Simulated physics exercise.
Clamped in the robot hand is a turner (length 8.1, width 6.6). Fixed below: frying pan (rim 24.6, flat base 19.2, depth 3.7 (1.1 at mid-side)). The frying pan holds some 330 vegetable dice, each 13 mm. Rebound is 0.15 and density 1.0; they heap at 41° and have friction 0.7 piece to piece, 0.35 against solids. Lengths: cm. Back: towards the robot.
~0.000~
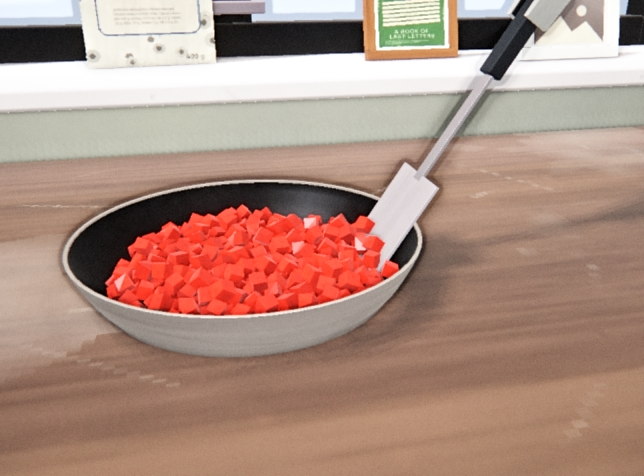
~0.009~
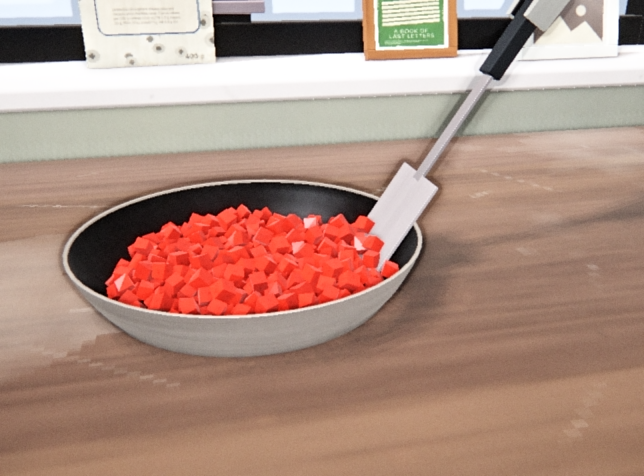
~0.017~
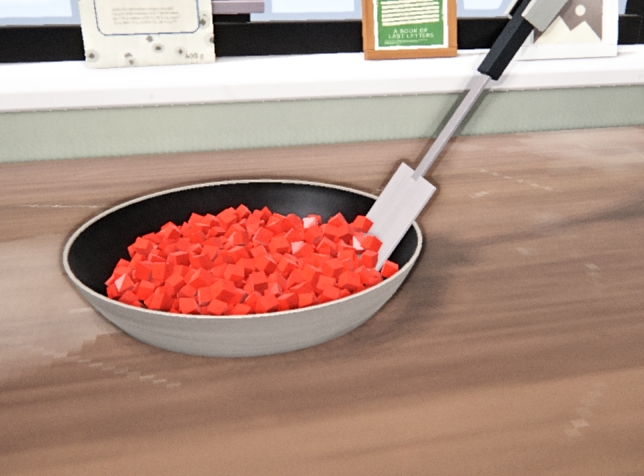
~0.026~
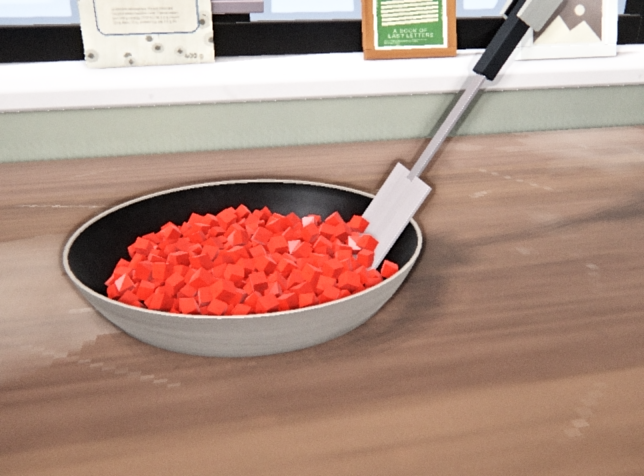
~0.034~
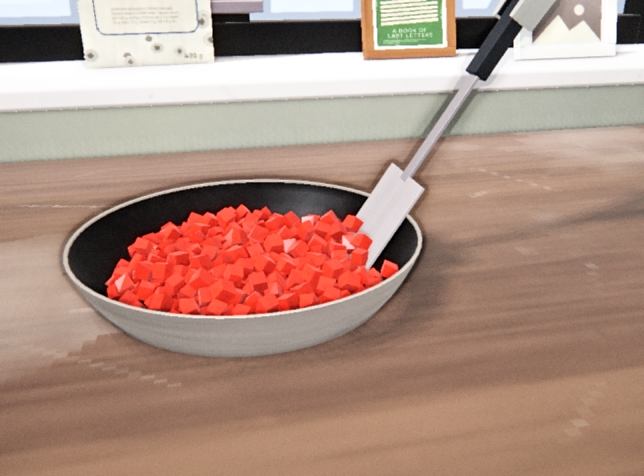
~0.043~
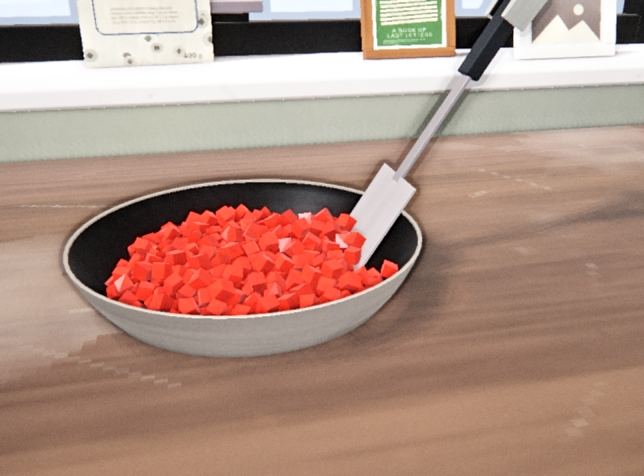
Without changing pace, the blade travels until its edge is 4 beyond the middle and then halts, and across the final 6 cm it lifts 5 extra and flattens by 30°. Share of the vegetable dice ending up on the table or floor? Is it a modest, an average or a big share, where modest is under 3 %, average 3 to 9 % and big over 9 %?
Average.
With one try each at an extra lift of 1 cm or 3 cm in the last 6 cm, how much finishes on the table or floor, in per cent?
It works out to some 0 per cent for the first setting and some 5 per cent for the second.
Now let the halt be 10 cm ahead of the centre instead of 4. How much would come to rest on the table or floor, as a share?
20 %, roughly.
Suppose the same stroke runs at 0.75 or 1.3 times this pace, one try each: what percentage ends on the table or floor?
Around 0 per cent, then around 10 per cent, would end on the table or floor.
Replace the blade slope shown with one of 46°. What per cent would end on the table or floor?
Estimate for that slope: Some 5 per cent.
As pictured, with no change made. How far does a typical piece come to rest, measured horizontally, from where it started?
It works out to roughly 2 cm.
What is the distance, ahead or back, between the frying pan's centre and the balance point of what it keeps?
I'd put it at roughly 3.0 cm toward the front.
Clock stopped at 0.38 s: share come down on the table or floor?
Around 4 percent.
After 0.10 s, sloping 56°, highest piece 5 above the table; 329 in the frying pan.
After 0.15 s, sloping 43°, highest piece 7 above the table; 329 in the frying pan.
After 0.38 s, sloping 26°, highest piece 5 above the table; 312 in the frying pan, 15 on the table or floor, 2 on the blade or in flight.
After 1.42 s, sloping 26°, highest piece 5 above the table; 311 in the frying pan, 18 on the table or floor.
At rest, 311 in the frying pan, 18 on the table or floor. That is 5 % on the table or floor.
